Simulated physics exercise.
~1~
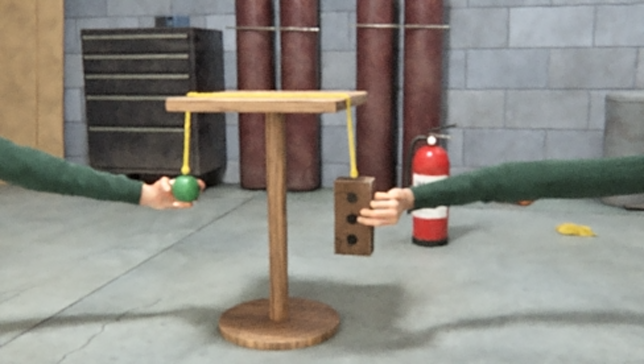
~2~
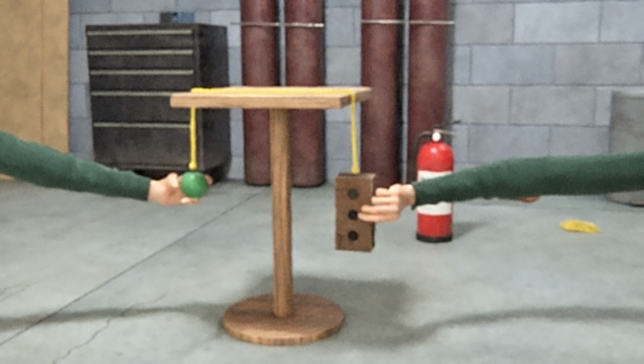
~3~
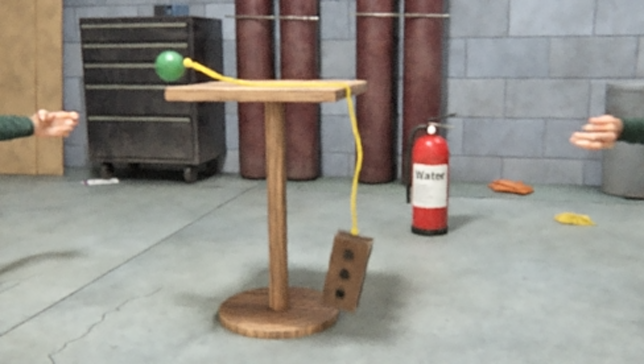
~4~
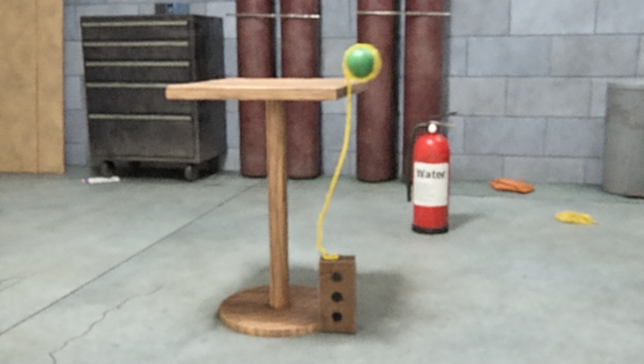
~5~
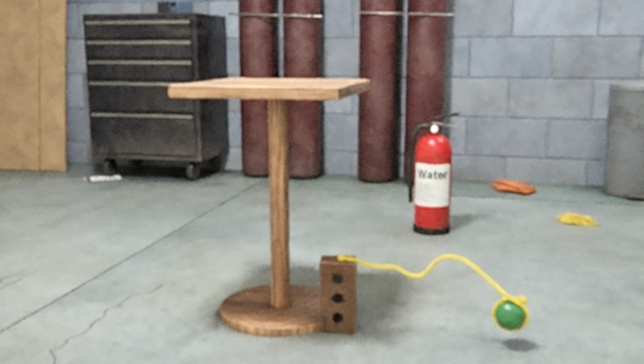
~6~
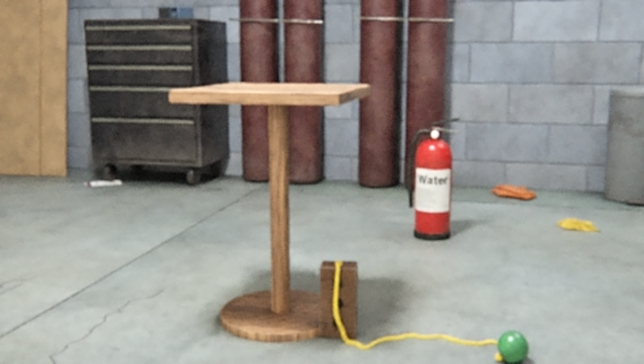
Brick dropping to the floor after two hands let go, pulling a corded green ball across a small table and off its right side.
